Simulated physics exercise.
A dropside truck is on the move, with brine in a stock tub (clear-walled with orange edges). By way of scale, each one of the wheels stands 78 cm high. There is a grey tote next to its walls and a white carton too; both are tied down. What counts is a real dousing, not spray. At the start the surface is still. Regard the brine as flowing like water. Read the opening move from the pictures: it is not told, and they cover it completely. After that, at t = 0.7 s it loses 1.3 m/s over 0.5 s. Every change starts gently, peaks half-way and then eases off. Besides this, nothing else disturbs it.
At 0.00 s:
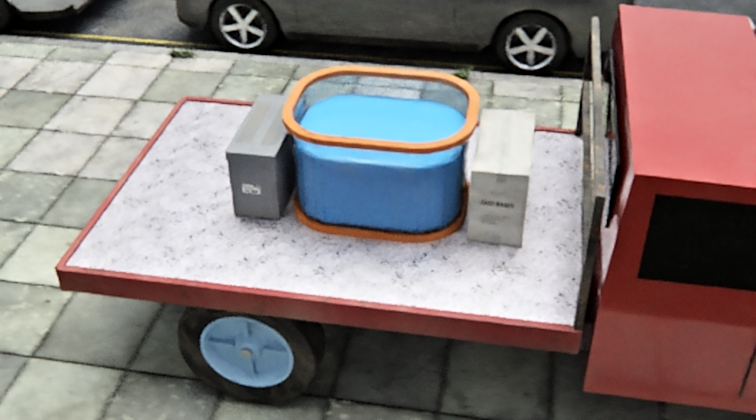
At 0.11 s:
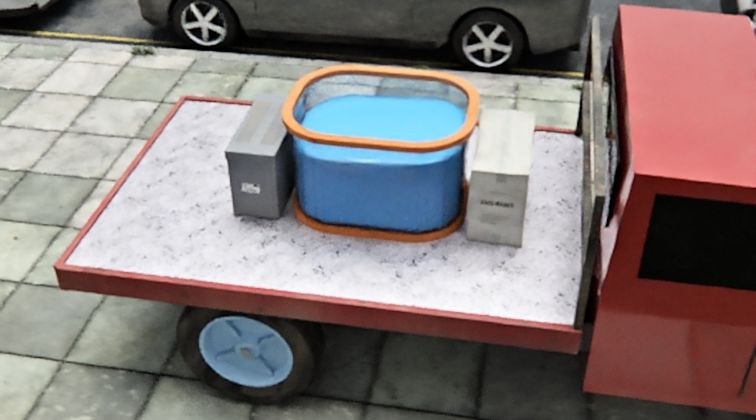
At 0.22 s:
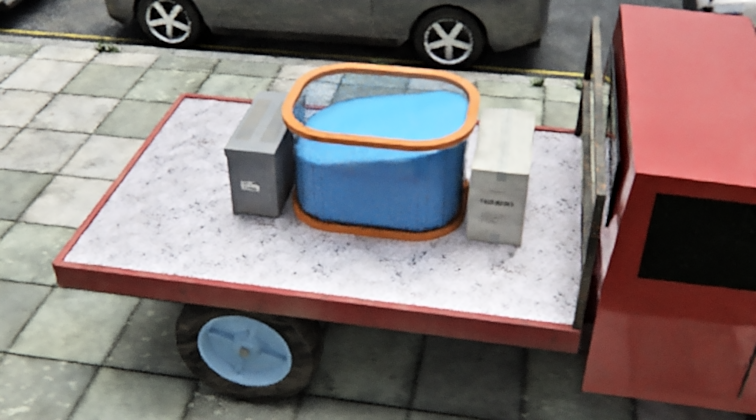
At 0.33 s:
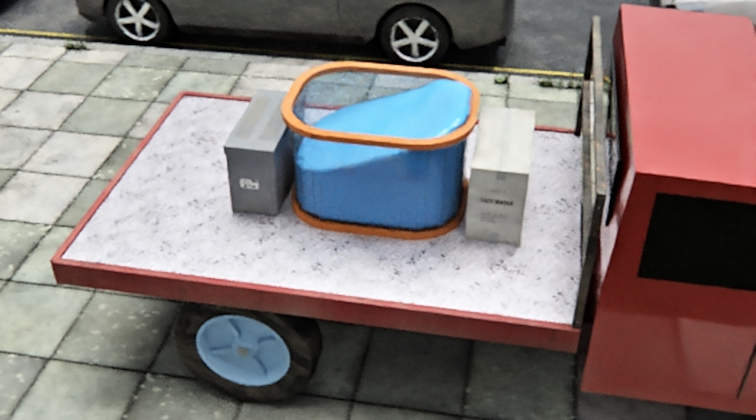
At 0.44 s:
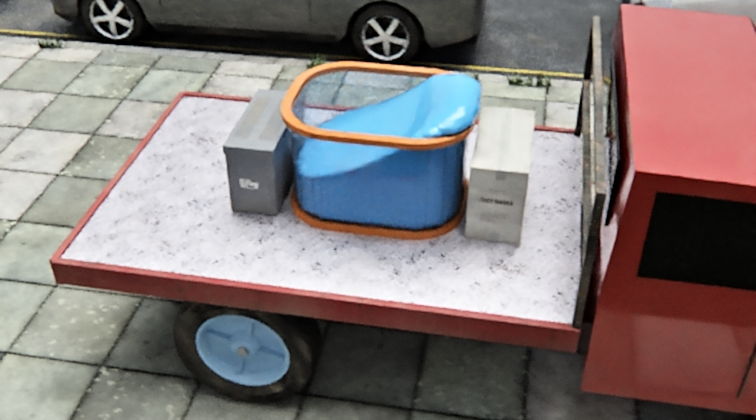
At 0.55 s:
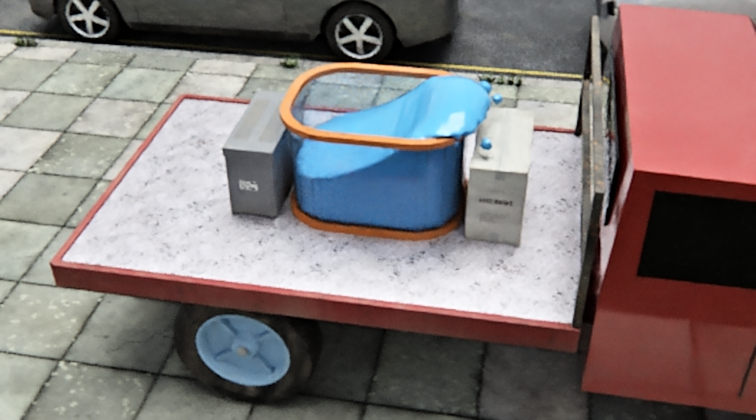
Blue liquid in an orange-rimmed tub lying level, then surging right and slopping over the rim aboard a moving red truck.
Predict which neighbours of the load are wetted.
Here's how it goes: The grey tote remains untouched and the white carton gets struck.
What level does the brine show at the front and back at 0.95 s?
Around 36 cm toward the front, with 50 cm behind.
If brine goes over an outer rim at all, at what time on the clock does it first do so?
0.6 s.
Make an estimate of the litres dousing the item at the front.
Roughly 5 litres.
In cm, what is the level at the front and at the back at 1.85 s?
I'd put it at about 34 cm in front and about 50 cm behind.
After 0.95 s the surface is 37 cm up at the front and 50 cm at the back; 3 per cent is out, over the front.
After 1.35 s the surface is 51 cm up at the front and 30 cm at the back; 3 per cent is out, over the front.
After 1.85 s the surface is 33 cm up at the front and 51 cm at the back; 3 per cent is out, over the front.
After 4.18 s 3 per cent is out, over the front; the grey tote has caught nothing and the white carton 5 litres.
